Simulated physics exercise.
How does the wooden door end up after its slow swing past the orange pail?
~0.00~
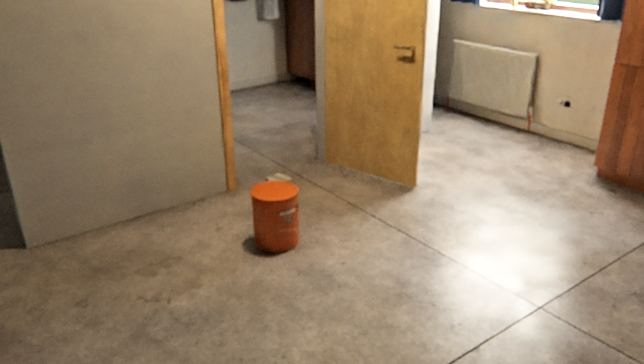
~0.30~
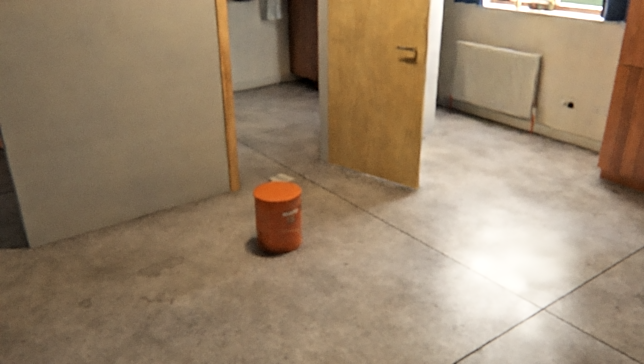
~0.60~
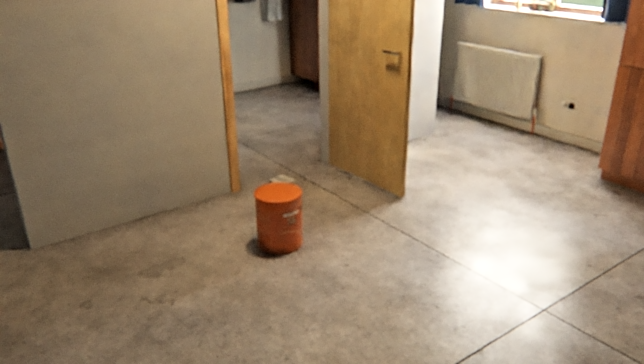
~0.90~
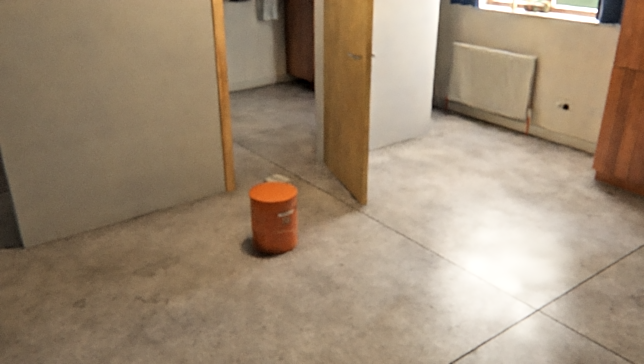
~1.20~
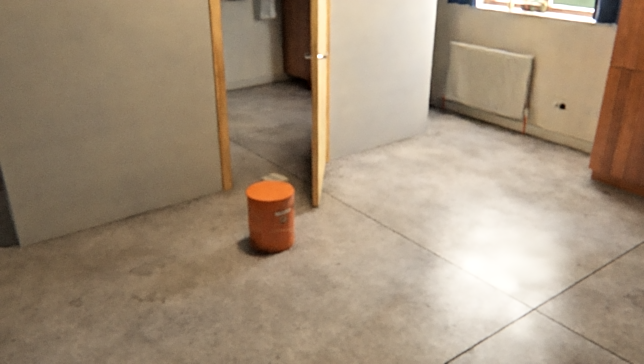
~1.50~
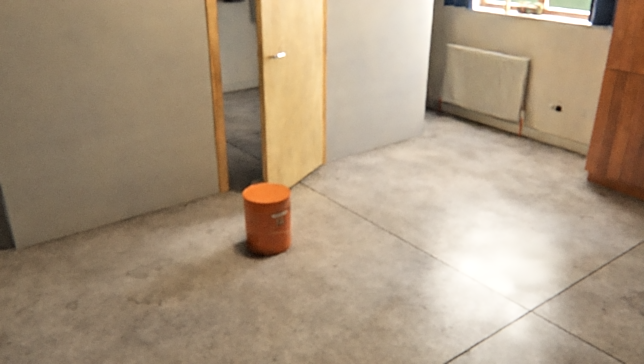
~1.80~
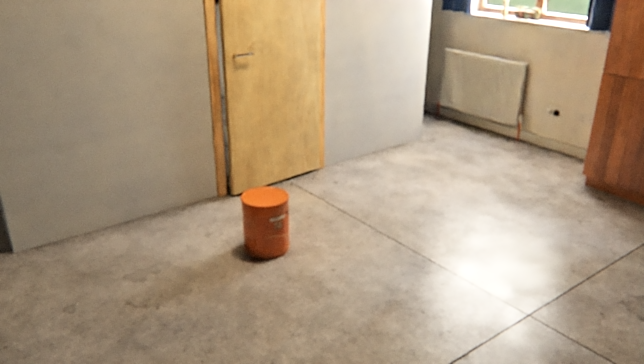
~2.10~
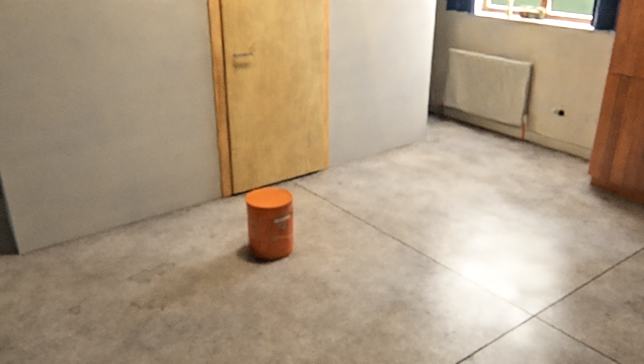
It ends up fully shut in its frame, with the orange pail still standing in front of it.
